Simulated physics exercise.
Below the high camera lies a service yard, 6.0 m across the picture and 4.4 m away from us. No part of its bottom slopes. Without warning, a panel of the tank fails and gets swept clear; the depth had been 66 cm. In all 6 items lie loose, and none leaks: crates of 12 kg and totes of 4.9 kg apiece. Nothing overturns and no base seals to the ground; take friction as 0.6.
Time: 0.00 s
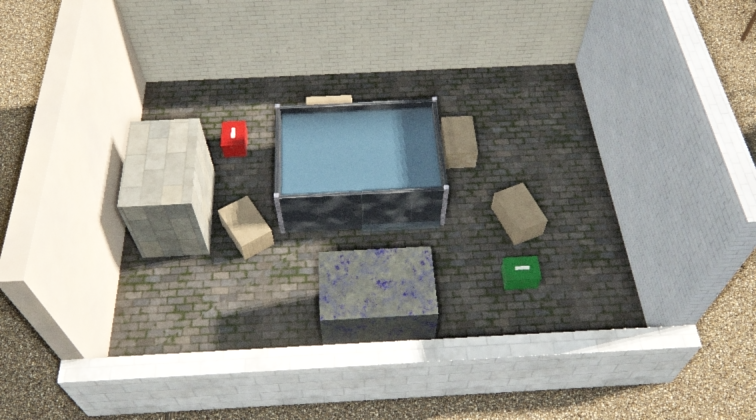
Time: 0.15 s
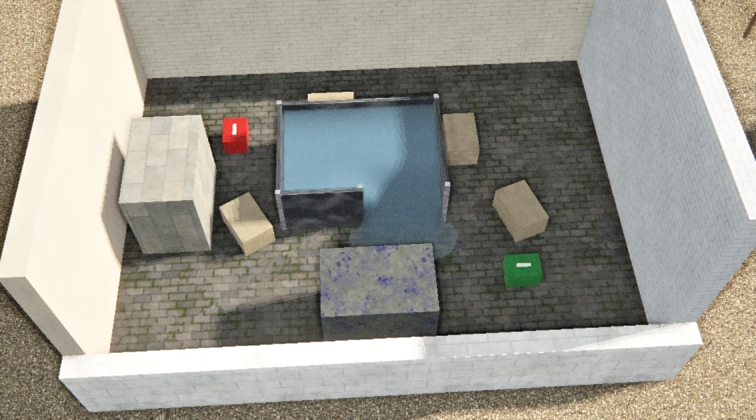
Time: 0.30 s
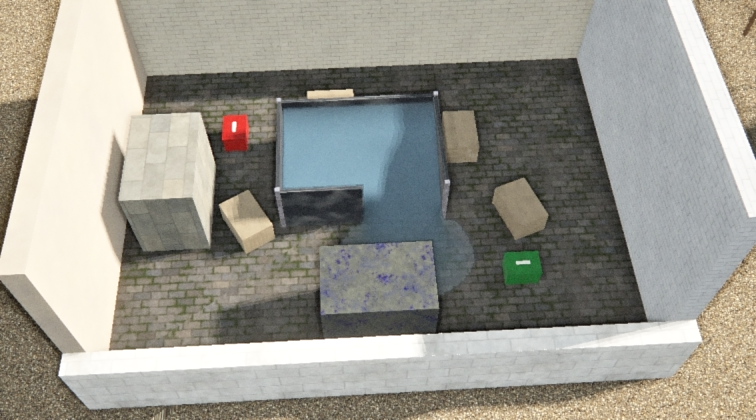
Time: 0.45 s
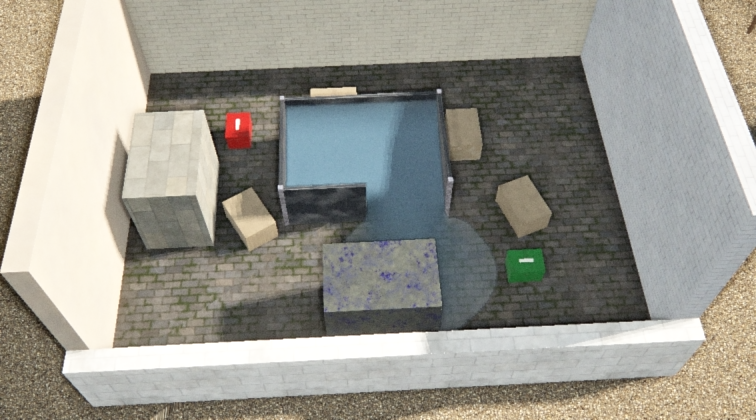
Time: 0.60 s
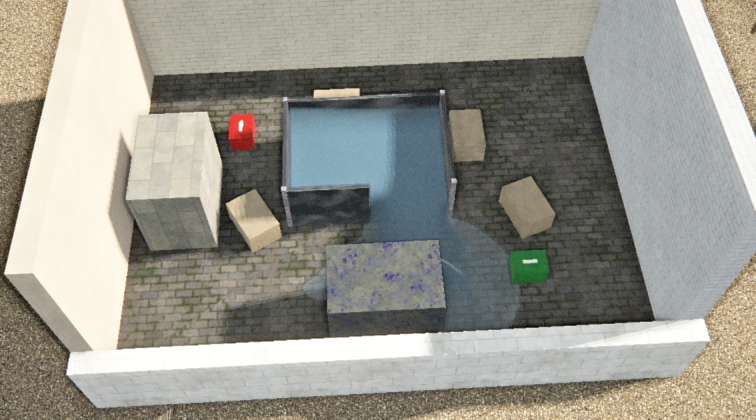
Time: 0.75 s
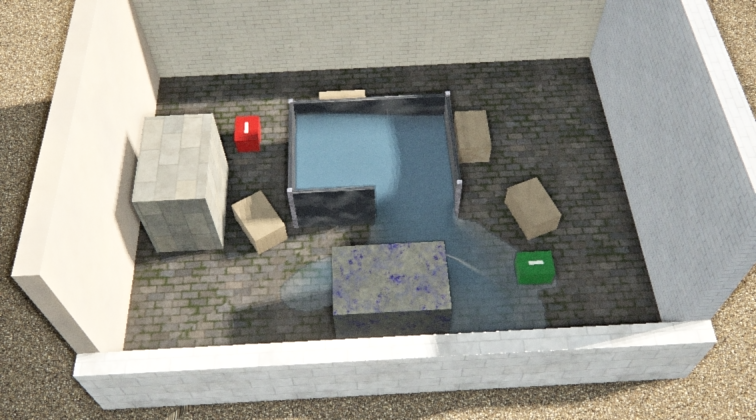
In the video, a front panel of a water-filled tank in a walled yard gives way, and water pours out, spreading around a speckled block and across the paving while the surrounding crates and the red and green totes stay put.
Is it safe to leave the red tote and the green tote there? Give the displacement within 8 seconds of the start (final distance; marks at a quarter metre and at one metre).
As I see it, the red tote goes a little way. The green tote goes a great distance.
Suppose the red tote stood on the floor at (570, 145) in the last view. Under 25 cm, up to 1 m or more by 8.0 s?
Outcome: It is taken a long way.
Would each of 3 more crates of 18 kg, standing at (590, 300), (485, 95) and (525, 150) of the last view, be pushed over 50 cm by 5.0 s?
In order: Above it, below it, below it.
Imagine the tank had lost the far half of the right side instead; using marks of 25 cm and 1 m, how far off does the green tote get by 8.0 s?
Result: Green tote displaced far.
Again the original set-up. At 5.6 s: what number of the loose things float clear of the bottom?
At that moment 1.
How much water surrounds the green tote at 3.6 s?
Near 4 cm deep.
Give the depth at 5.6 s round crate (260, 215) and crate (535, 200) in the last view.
Around 3 cm and 3 cm.
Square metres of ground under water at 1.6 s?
Some 11.5 m2.
After 1.6 s the red tote is near (247, 128), 0.0 m from its start, aground; the green tote is near (616, 258), 0.9 m from its start, aground; 0 afloat.
After 3.6 s the red tote is near (251, 104), 0.4 m from its start, aground; the green tote is near (534, 159), 1.5 m from its start, aground; 0 afloat.
After 5.6 s the red tote is near (252, 95), 0.6 m from its start, aground; the green tote is near (489, 82), 2.8 m from its start, afloat; 1 afloat.
After 8.0 s the red tote is near (243, 84), 0.7 m from its start, afloat; the green tote is near (324, 95), 3.6 m from its start, afloat; 5 afloat.
